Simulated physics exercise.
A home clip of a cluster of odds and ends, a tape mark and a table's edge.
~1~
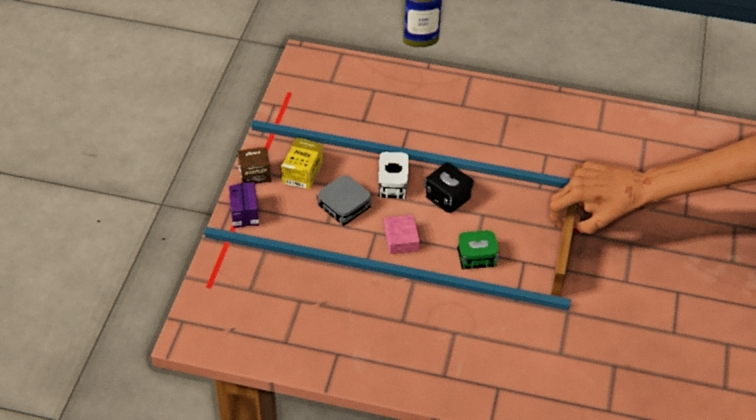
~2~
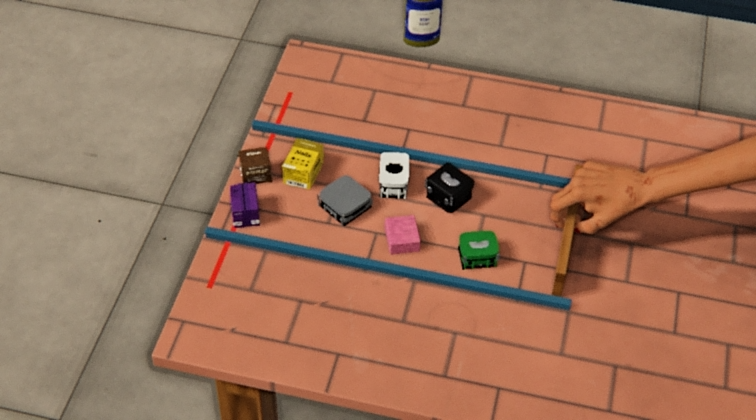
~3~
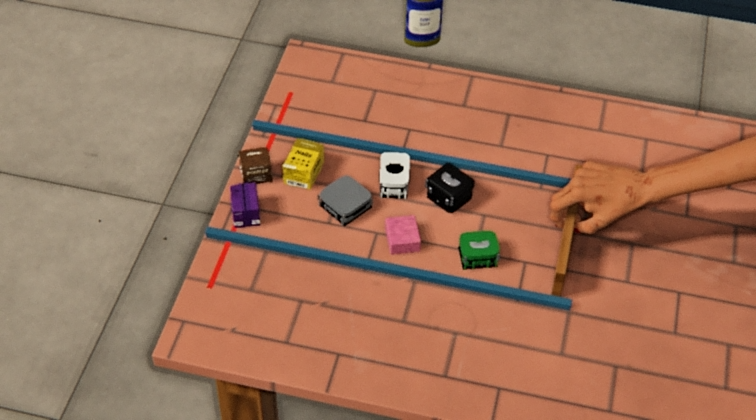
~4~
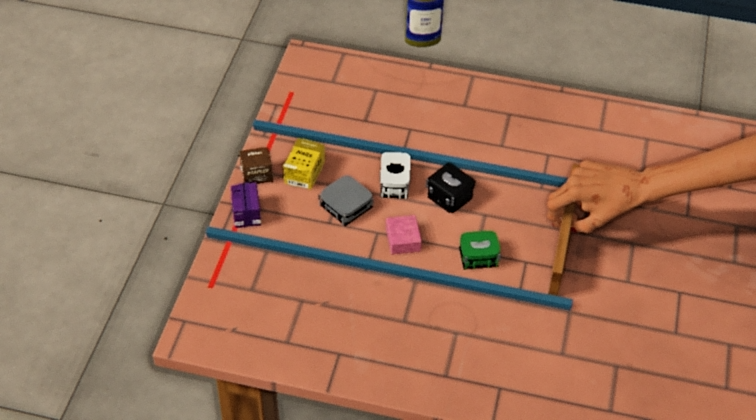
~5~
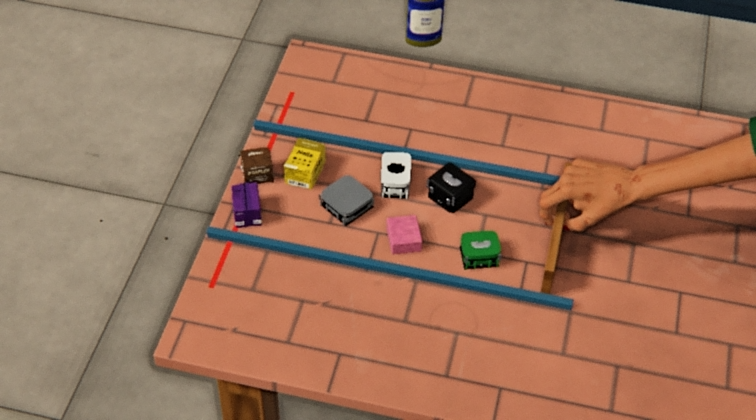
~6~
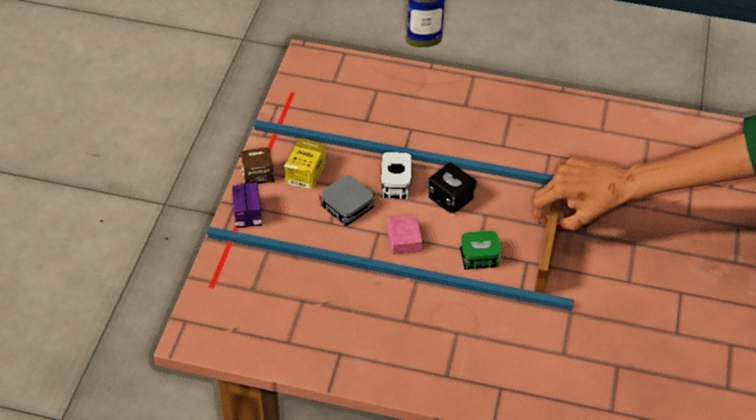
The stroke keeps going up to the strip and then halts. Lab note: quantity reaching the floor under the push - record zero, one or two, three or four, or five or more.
Tally: Over four.
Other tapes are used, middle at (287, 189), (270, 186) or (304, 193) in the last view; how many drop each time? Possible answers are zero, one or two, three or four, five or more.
Either three or four; at least five; 3 or 4.
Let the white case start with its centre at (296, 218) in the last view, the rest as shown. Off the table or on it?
It slips off.
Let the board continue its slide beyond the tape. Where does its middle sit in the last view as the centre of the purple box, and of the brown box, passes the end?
The purple box gives roughly (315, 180), the brown box roughly (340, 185).
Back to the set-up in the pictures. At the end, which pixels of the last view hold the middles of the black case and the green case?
(244, 155) and (227, 200), roughly.
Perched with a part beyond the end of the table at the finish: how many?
It's 2.
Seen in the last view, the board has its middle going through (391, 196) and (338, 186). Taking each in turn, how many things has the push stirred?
The first number is 6, the next one 8.
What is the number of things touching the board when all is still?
Looks like 2 of them, all told.
A little later, none off yet; brown box at rest near (257, 167); purple box at rest near (247, 206); yellow box at rest near (305, 164).
Next, none off yet; brown box at rest near (256, 166); purple box at rest near (247, 206); yellow box shifted a little near (293, 155).
Later still, one off so far; brown box dropping near (195, 333); purple box tilted a little near (201, 202); yellow box tilted well over near (221, 149).
When it is over, the number that fall off is five or more; down, pink block, white case, grey case, yellow box, purple box and brown box.
